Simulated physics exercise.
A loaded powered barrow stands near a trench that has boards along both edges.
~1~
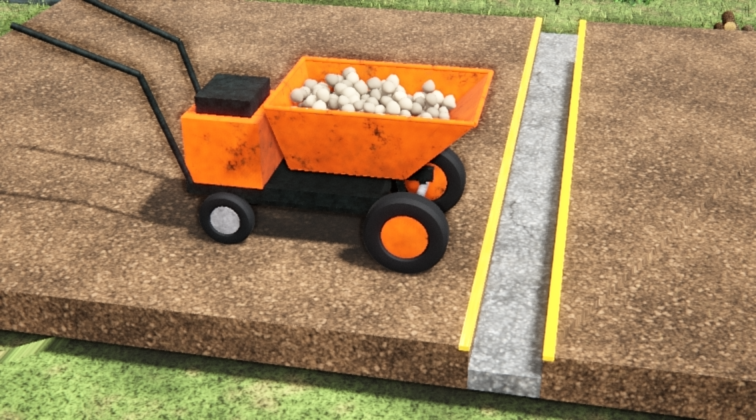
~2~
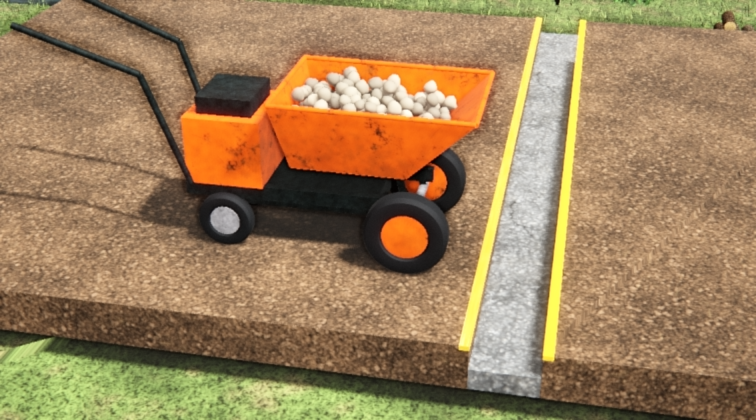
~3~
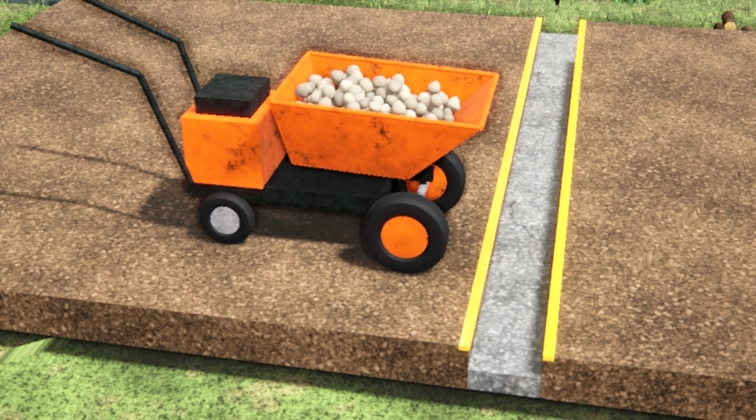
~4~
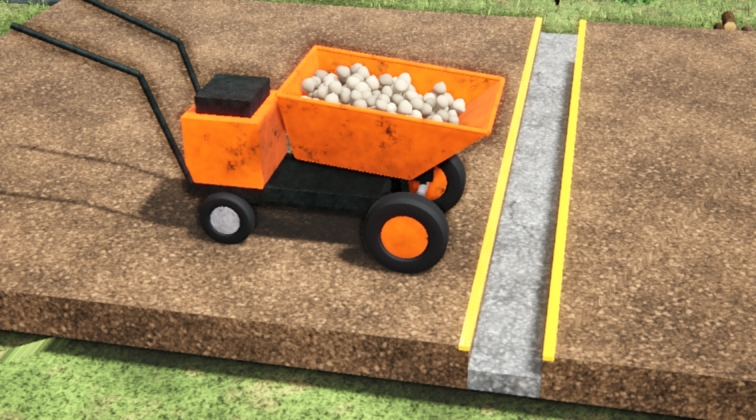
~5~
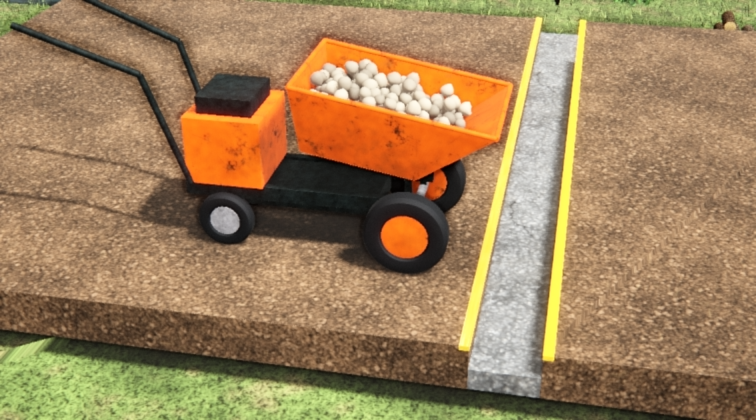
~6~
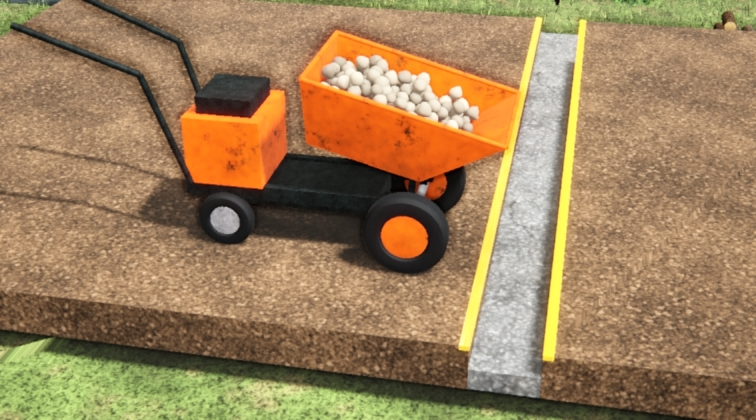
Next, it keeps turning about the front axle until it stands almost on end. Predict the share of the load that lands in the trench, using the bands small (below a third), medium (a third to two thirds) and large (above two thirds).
Small.
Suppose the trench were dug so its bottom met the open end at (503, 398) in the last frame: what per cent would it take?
Something like 10 %.
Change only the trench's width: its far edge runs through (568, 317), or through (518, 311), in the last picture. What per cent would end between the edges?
20 % then 0 %, roughly.
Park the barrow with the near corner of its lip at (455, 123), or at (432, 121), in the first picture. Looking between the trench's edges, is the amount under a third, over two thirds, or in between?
Place one, below one third; place two, one to two thirds.
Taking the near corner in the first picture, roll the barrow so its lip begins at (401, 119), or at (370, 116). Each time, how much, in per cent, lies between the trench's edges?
Some 60 in a hundred, then some 60 in a hundred.
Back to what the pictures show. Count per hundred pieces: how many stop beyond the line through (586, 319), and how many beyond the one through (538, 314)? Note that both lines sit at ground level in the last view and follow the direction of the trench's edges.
Close to 50 and 70 per cent respectively.
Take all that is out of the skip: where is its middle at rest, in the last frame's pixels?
Close to (613, 255) in the last view.
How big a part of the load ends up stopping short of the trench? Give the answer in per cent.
Share: Near 0 %.
Soon, skip tipped steeply; all in the skip.
A while on, skip tipped right over; about two thirds in the skip; a stray few in or heaped over the trench; about a third beyond it; a stray few falling.
Towards the end, skip tipped right over; about a quarter in the skip; a small part in or heaped over the trench; about two thirds beyond it.
Finally, skip tipped right over; about a quarter in the skip; a small part in or heaped over the trench; about two thirds beyond it.
